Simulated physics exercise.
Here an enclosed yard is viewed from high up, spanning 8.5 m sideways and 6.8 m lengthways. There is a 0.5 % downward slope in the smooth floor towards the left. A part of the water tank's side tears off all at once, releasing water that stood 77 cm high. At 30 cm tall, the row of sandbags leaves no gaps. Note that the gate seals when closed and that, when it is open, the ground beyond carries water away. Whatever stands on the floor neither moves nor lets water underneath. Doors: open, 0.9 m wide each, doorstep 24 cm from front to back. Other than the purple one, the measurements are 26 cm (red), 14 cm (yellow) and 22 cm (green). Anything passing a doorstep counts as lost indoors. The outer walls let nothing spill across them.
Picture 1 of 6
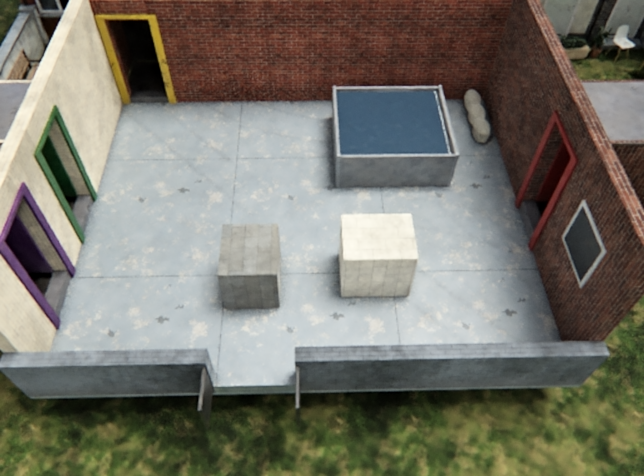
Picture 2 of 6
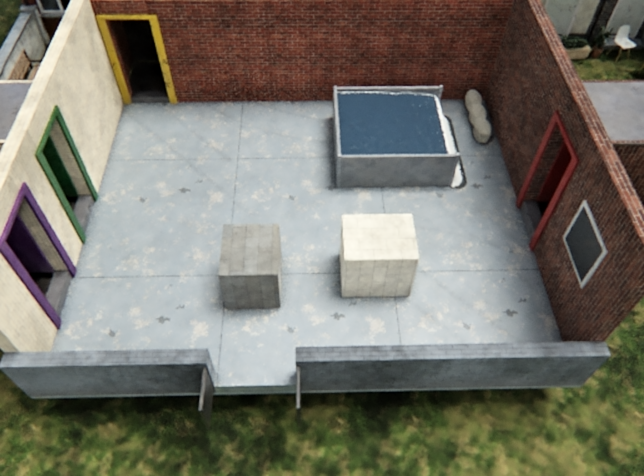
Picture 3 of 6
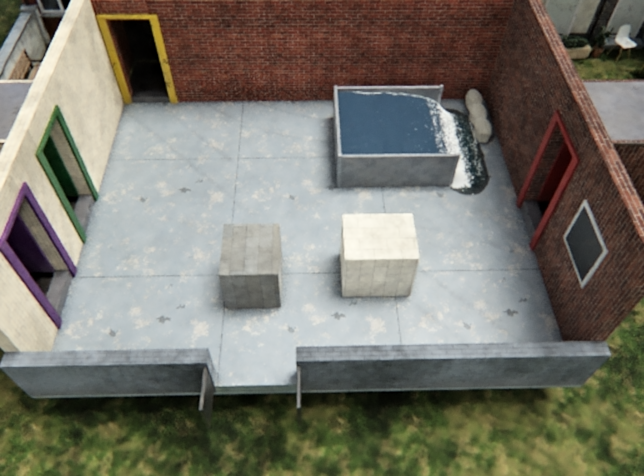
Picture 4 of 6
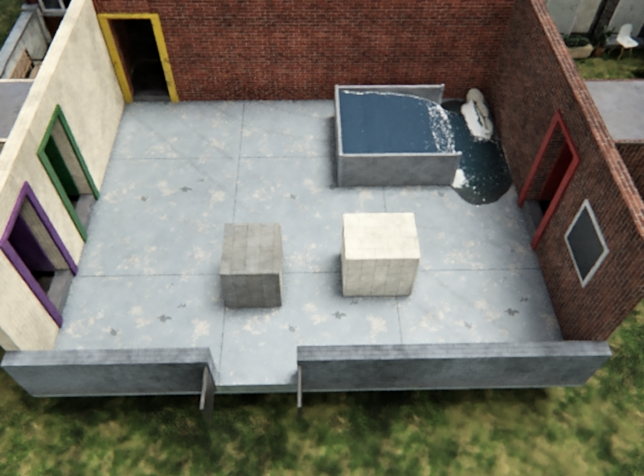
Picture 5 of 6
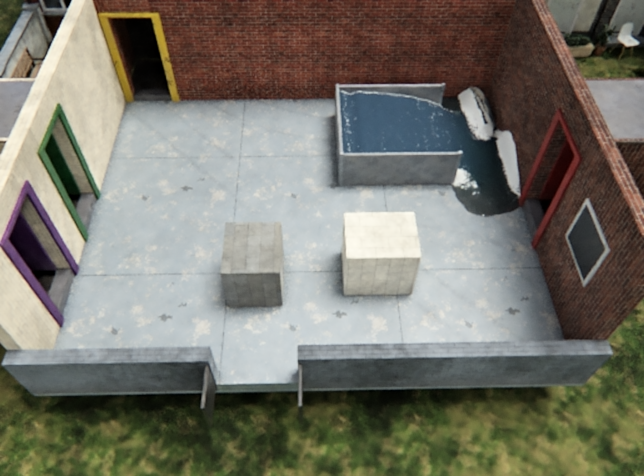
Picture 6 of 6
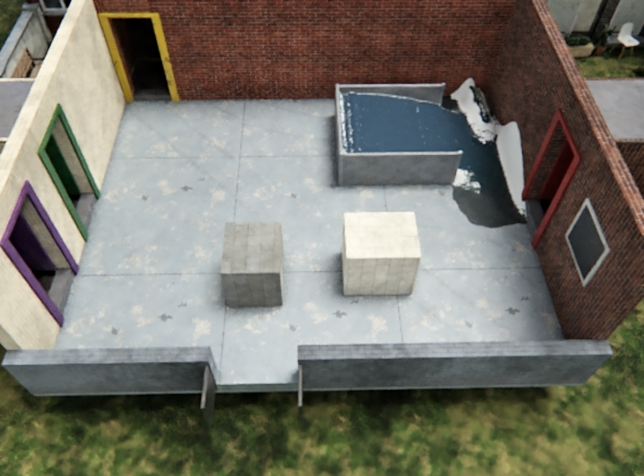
Dark blue water pours from the open right side of a raised grey tank at the back right of a walled yard, seen from high above by a still camera. A sandbag row lies beside it, two blocks, grey and cream, stand mid-floor, and purple, green, yellow and red doorframes line brick and cream walls. The water spreads rightward past the sandbags to the wall, splashes up white there, and creeps forward near the red door.
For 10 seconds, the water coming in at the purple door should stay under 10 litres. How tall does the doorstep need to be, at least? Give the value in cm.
Close to 11 cm is just enough.
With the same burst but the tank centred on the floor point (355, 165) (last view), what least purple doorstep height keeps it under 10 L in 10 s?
A minimum of about 10.0 cm.
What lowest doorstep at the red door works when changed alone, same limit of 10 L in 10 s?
Red would need about 17 cm on its own.
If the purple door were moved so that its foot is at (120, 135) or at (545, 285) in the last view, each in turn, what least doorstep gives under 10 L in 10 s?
You'd want about 19 cm there first, then about 9.5 cm.
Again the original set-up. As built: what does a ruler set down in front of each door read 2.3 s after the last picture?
Lab note, cm: Red 17; purple 0; yellow 0; green 0.
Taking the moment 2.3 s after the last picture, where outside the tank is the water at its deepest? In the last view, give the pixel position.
Near pixel (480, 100).
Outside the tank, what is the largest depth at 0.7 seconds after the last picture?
Roughly 69 cm.
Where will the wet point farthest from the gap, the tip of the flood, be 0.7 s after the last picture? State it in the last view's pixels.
The farthest wet point sits near (549, 296).
Then, 0.7 s after the last picture water covers 15 % of the floor, deepest (69 cm) near (487, 100); it has not reached the purple door.
Then, 2.3 s after the last picture water covers 35 % of the floor, deepest (40 cm) near (480, 100); it has not reached the purple door.
Then, 9.3 s after the last picture water covers 95 % of the floor, deepest (12 cm) near (160, 371); 9 cm at the purple door, 0 litres in over its 23 cm doorstep.
At the purple door as built, the water peaked near 14 cm, 6.5 s after the last picture.
Run again over the same 10 s with other heights there, 26 litres in over 9 cm, 4 litres over 12 cm. The limit of 10 litres is kept from about 11 cm up.
